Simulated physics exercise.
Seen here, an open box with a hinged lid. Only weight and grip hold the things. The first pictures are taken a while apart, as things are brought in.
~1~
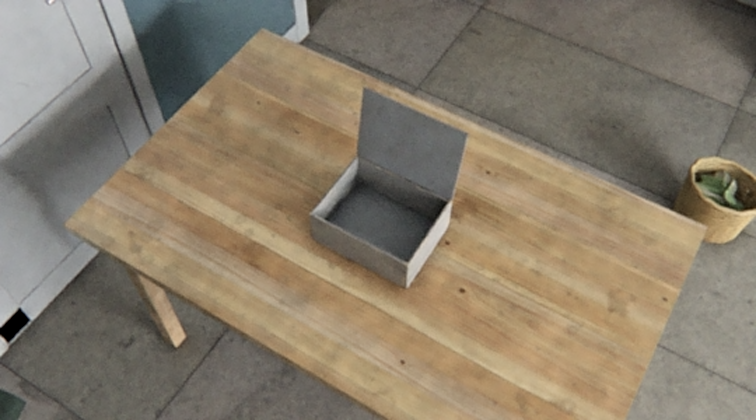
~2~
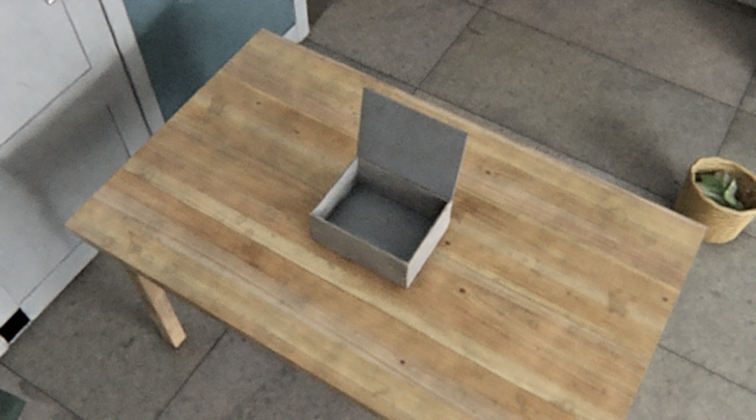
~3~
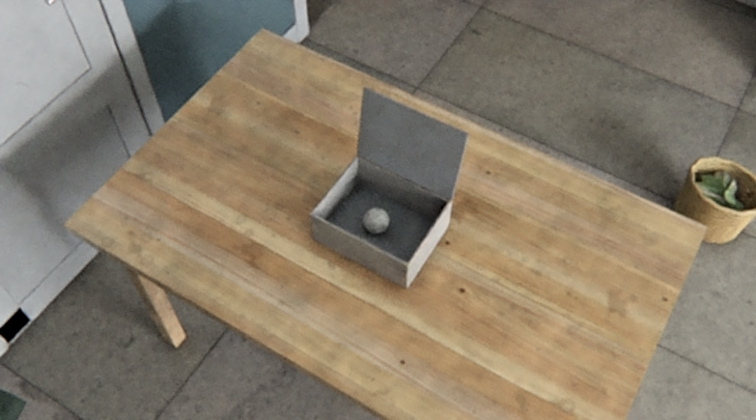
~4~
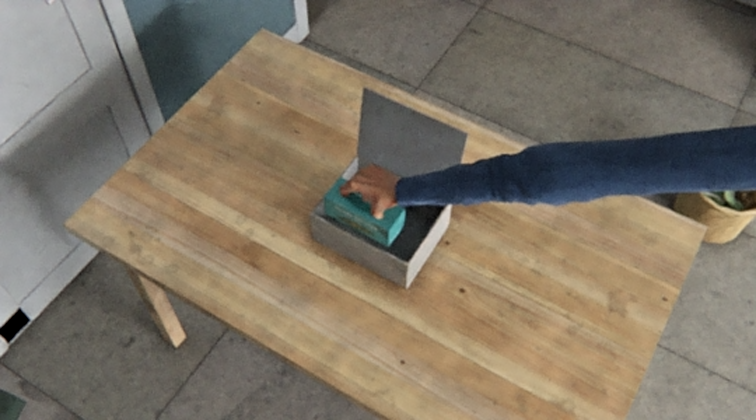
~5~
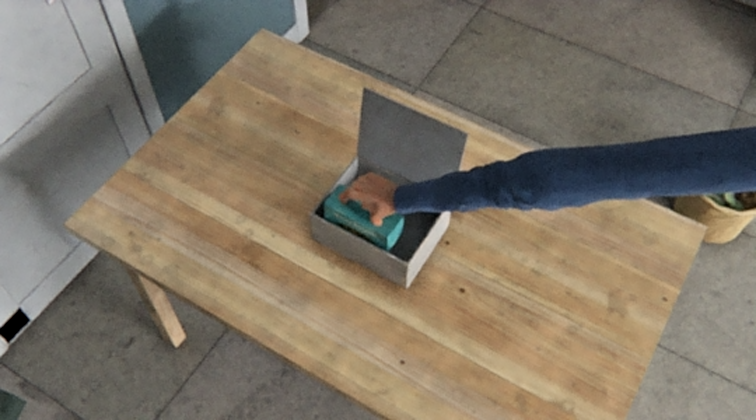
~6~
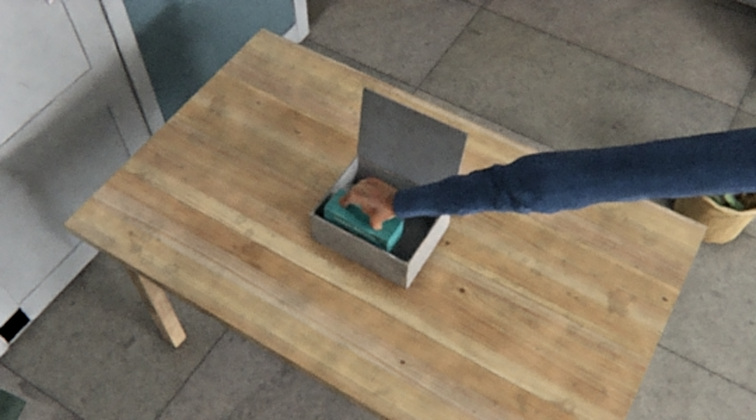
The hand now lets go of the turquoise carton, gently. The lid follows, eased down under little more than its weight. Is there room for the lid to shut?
As it turns out, it sits on the rim.
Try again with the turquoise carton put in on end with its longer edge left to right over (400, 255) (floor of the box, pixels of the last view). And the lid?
Then it stays ajar.
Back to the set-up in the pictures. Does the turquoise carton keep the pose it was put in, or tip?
The turquoise carton stays as placed.
Then, 1.20 s later than the last frame, lid starting down; turquoise carton moved a little near (365, 237); white ball moved about its own width.
Then, 1.80 s later than the last frame, lid 35° above the rim; turquoise carton moved a little near (365, 236); white ball moved a little.
When it is over, lid shut; moved from the start, turquoise carton; white ball as before. End places, in pixels of the last picture, turquoise carton near (365, 237).
